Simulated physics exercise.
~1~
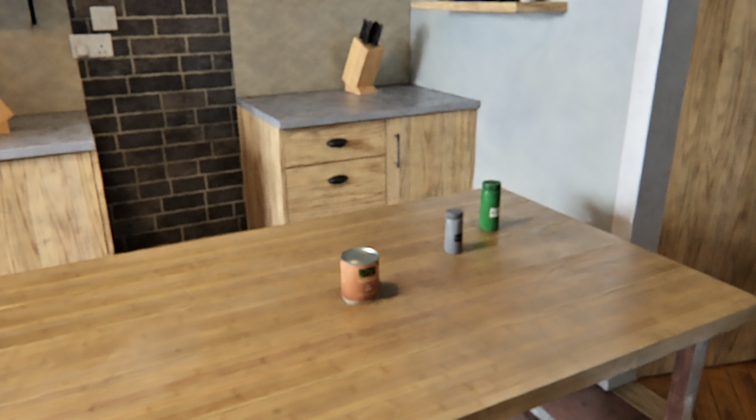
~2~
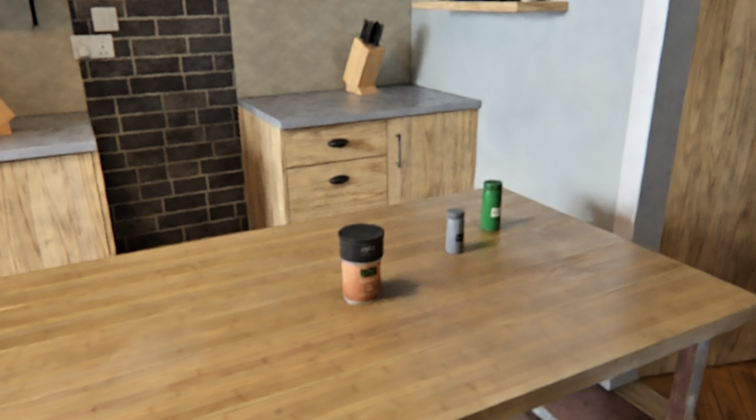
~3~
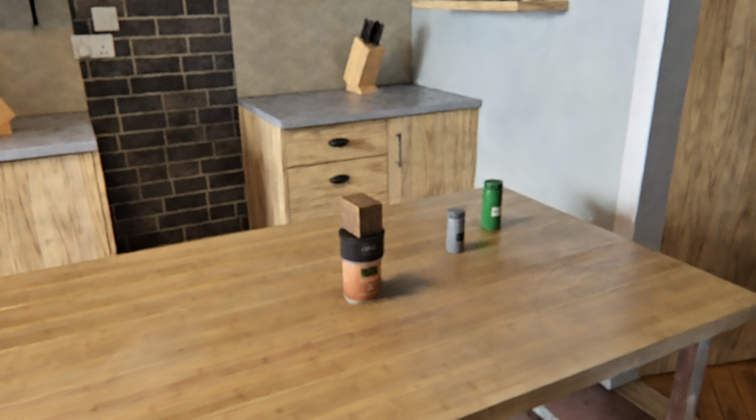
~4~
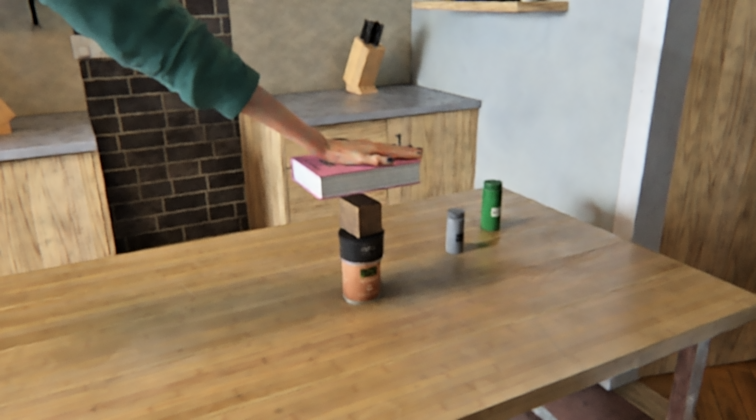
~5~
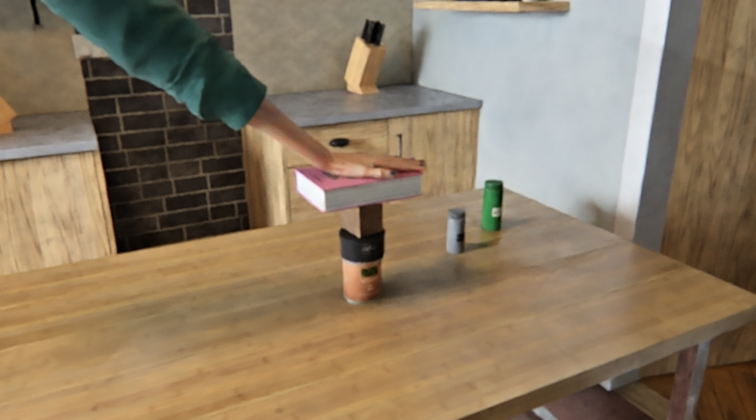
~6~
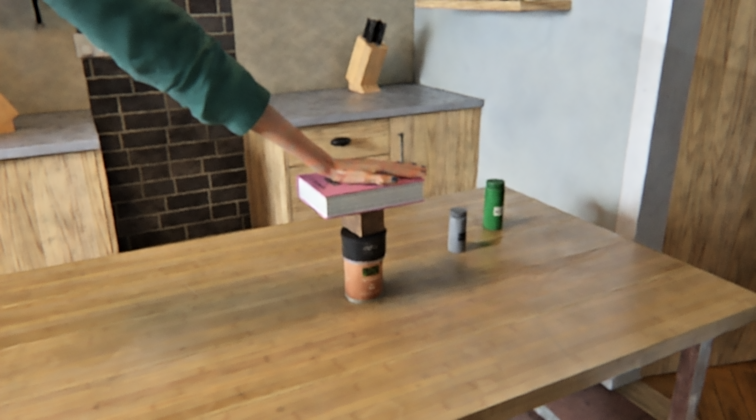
On a wooden kitchen table with a grey shaker and a green shaker to the right, a black tub and then a wooden block appear stacked on an orange pot, and a green-sleeved arm lowers a pink book onto the block.
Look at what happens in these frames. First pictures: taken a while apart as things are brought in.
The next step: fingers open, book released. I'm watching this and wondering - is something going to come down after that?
No, it all holds.
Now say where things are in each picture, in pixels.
The last thing is not in view yet, in the first picture.
The last thing is not in view yet, in the second picture.
The last thing is not in view yet; grey shaker (456, 230), in the third picture.
Still above its spot; pink book (356, 170); orange pot (362, 275), in the fourth picture.
Still above its spot; pink book (359, 182); green shaker (493, 205), in the fifth picture.
Set down, still held; pink book (360, 188); black tub (364, 243), in the sixth picture.
Then, 0.90 s after the last picture, nothing has stirred.
Then, 2.00 s after the last picture, pink book resting near (360, 189).
At rest, all 6 in place. Seen from the same camera at the end, pink book near (360, 189). The pile holds.
